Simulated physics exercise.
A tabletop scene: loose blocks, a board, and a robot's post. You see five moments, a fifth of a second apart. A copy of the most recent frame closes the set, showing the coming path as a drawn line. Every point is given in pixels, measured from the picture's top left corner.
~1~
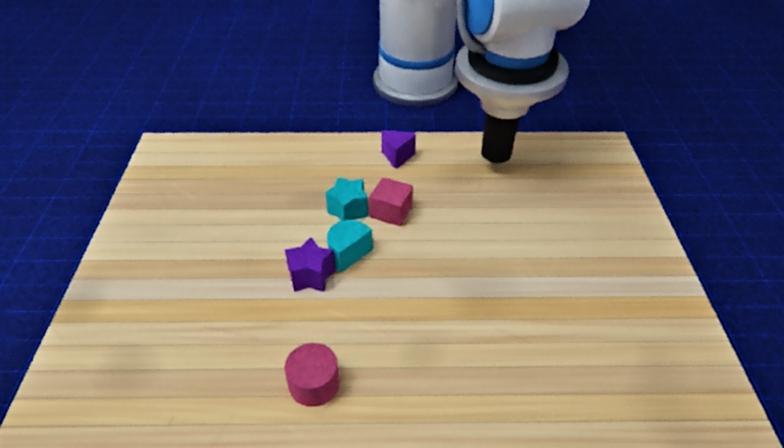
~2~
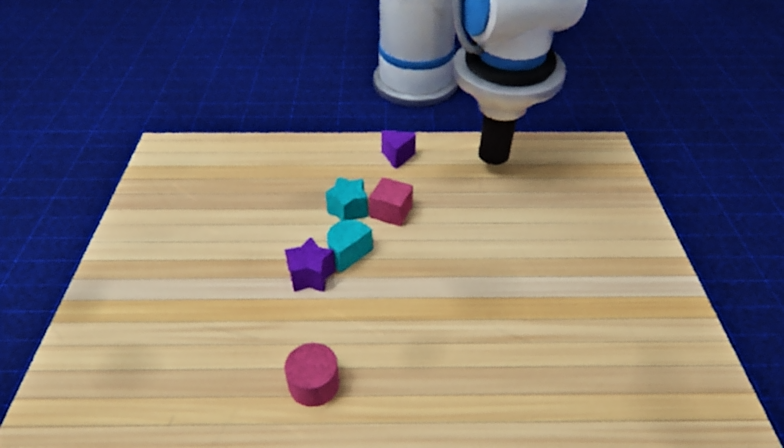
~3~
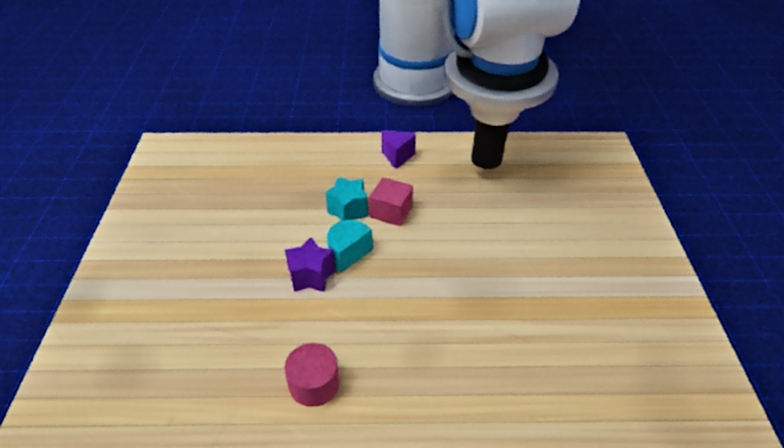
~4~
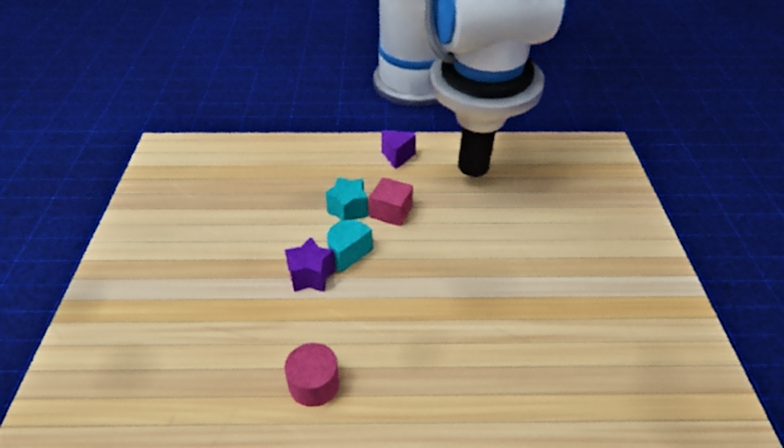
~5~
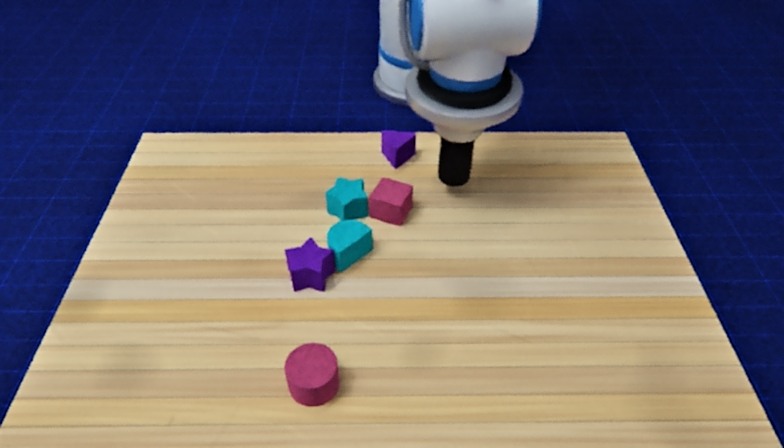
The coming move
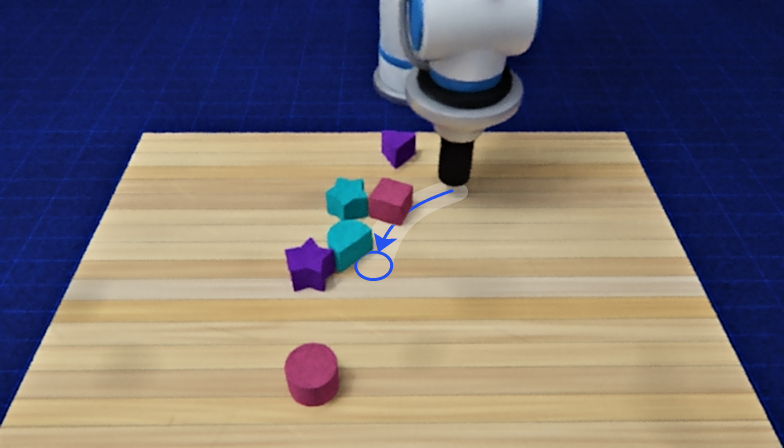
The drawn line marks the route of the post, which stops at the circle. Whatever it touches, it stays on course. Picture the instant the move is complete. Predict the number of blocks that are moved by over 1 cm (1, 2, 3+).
It should be three or more.
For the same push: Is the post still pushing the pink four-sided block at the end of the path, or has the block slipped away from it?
Beside or behind it.
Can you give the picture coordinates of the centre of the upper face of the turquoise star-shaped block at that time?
My estimate: (329, 191).
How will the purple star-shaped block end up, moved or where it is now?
That block moves.
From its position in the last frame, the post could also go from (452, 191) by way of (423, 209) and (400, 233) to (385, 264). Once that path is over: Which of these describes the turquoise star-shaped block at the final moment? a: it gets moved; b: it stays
(a)
Path on the board, from (452, 191) through (416, 206) and (389, 231) to (374, 266).
On the path given first. One third of the way, post at (416, 192); turquoise star-shaped block at (343, 190), turned 20° clockwise; pink four-sided block at (379, 197).
Two thirds of the way, post at (388, 217); purple star-shaped block at (298, 264), turned 20° clockwise; turquoise half-round block at (331, 246), turned 20° anticlockwise; turquoise star-shaped block at (329, 192), turned 60° clockwise; pink four-sided block at (348, 213), turned 35° clockwise.
At the end, post at (373, 251); purple star-shaped block at (295, 266), turned 20° clockwise; turquoise half-round block at (328, 249), turned 30° anticlockwise; turquoise star-shaped block at (329, 191), turned 55° clockwise; pink four-sided block at (342, 220), turned 70° clockwise.
